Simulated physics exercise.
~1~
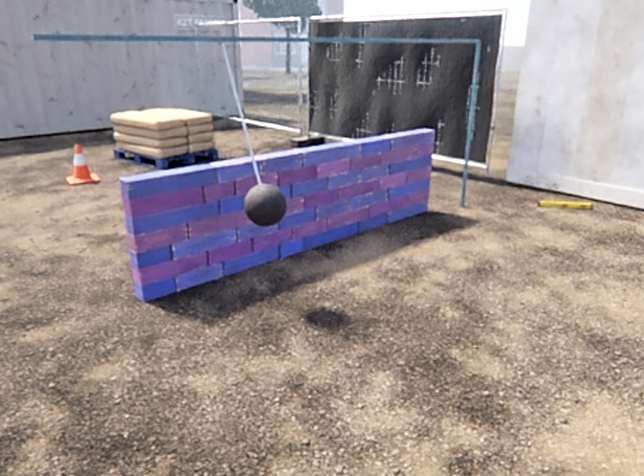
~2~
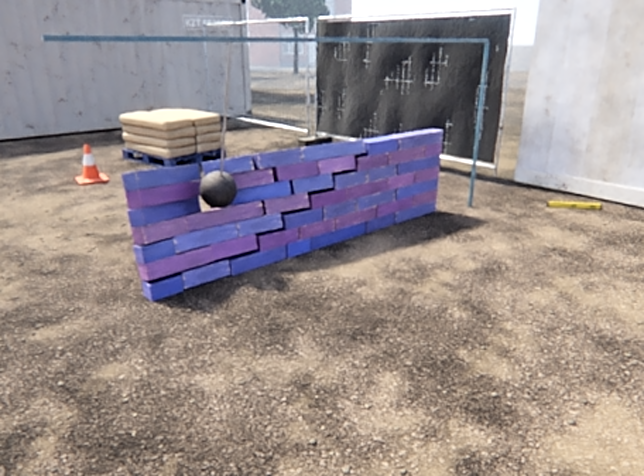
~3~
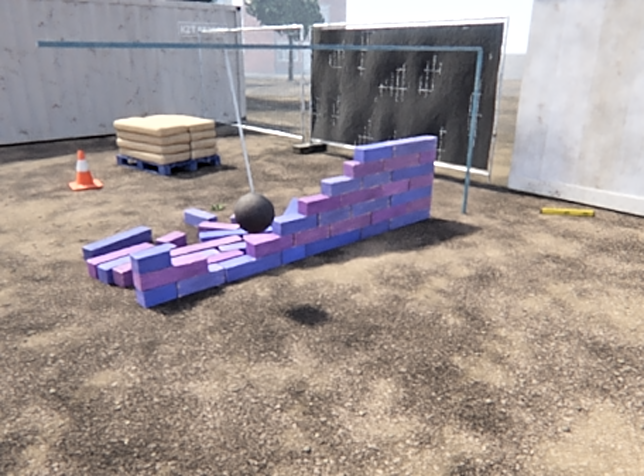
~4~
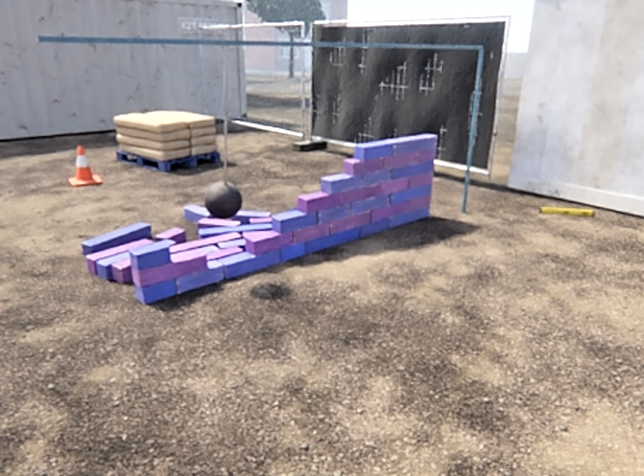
Dark ball on a line swinging into a loose wall of blue and purple blocks, toppling its left part, then swaying above the rubble.
